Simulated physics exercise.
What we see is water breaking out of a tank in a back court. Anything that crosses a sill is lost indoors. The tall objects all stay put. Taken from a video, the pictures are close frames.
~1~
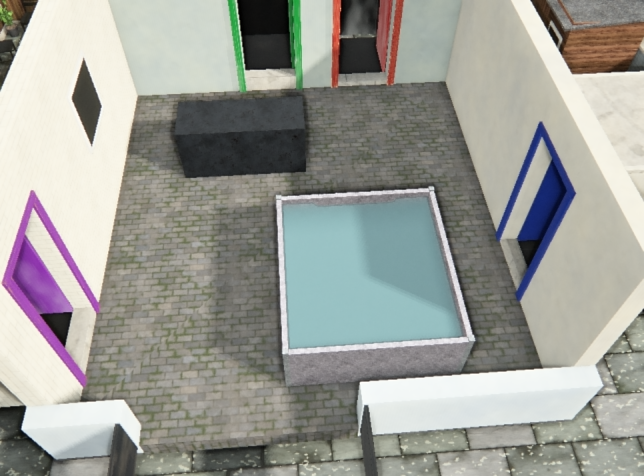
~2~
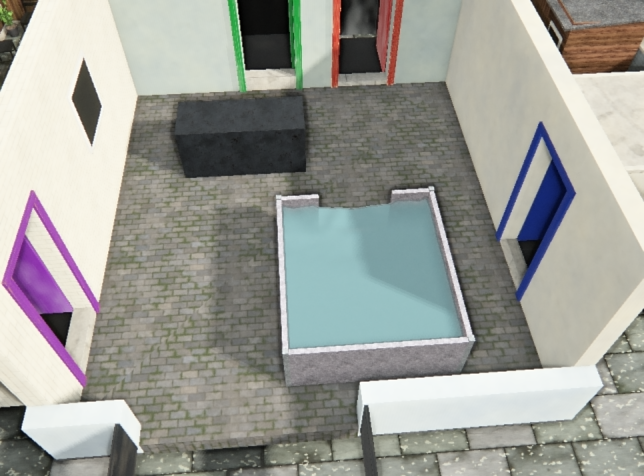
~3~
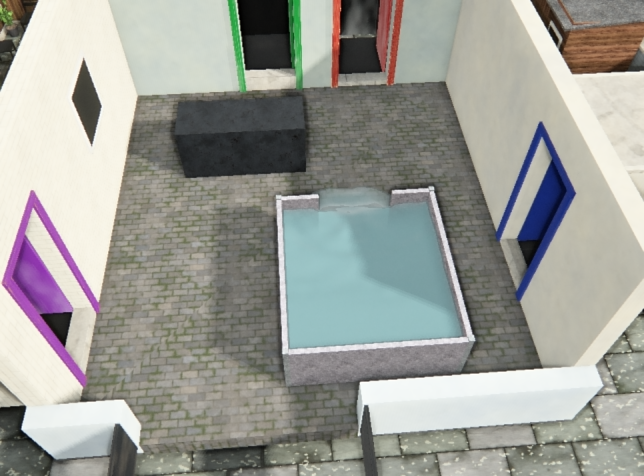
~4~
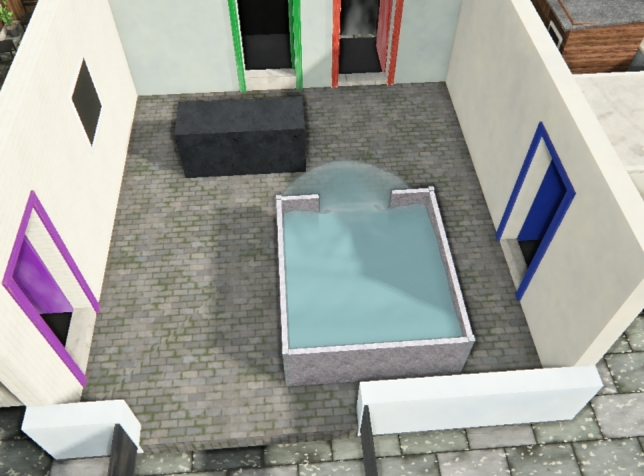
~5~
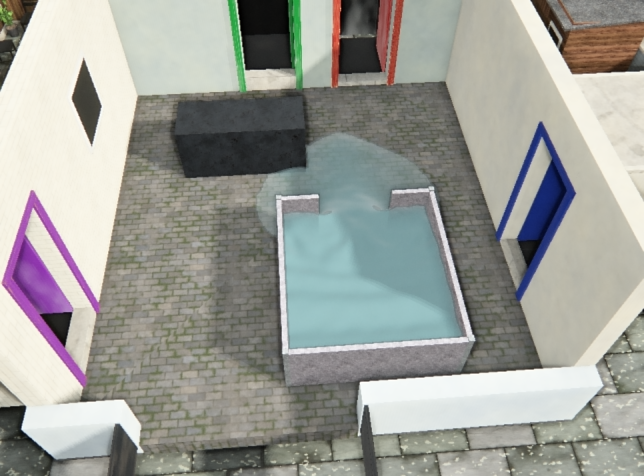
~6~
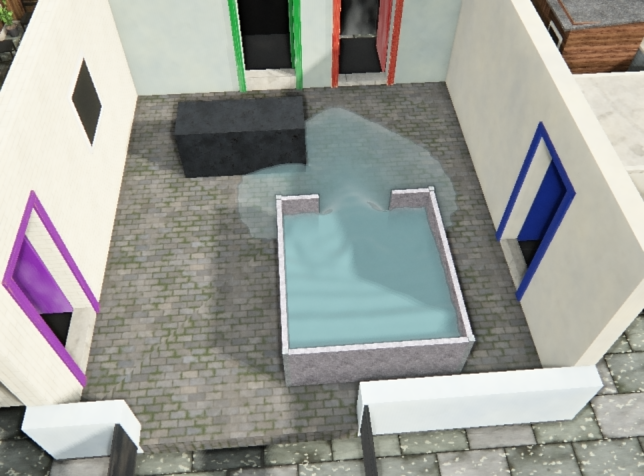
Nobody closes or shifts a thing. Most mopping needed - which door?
Red door.
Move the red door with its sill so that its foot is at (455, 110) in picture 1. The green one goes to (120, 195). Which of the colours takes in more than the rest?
The one in red.
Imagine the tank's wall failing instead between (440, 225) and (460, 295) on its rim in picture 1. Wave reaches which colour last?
It's the green door.
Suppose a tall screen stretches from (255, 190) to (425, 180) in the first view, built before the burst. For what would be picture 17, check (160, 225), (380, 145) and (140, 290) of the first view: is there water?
One by one: Submerged, unwetted, submerged.
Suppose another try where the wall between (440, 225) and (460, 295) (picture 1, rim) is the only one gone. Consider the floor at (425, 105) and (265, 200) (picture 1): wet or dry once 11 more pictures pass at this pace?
Point one soaked, point two left dry.
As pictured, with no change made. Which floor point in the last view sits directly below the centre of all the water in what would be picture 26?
Centre point: Around (331, 208).
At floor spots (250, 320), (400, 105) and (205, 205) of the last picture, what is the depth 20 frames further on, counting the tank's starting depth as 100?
Estimate: 0, 25, 4 %.
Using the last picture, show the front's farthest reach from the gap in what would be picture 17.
Close to (148, 98).
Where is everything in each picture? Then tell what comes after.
In the first picture, the water tank at (366, 266) is whole and still.
In the second picture, the front is at a hidden place, out from the gap on the water tank's far side.
In the third picture, the front is at a hidden place, out from the gap on the water tank's far side.
In the fourth picture, water pours out on the water tank's far side and has run to (328, 166).
In the fifth picture, water pours out on the water tank's far side and has run to (332, 137).
In the sixth picture, water pours out on the water tank's far side and has run to (328, 112).
A moment on, water covers 35 % of the floor; red door some in, purple door not reached, green door wet at the sill, nothing in, blue door not reached.
Next, water covers 50 % of the floor; red door a lot in, purple door not reached, green door wet at the sill, nothing in, blue door not reached.
Then, water covers 65 % of the floor; red door a lot in, purple door wet at the sill, nothing in, green door wet at the sill, nothing in, blue door not reached.
Later, water covers 90 % of the floor; red door a lot in, purple door wet at the sill, nothing in, green door wet at the sill, nothing in, blue door wet at the sill, nothing in.
In the end, water covers 95 % of the floor; red door a lot in, purple door wet at the sill, nothing in, green door wet at the sill, nothing in, blue door wet at the sill, nothing in; the red door has let in the most.
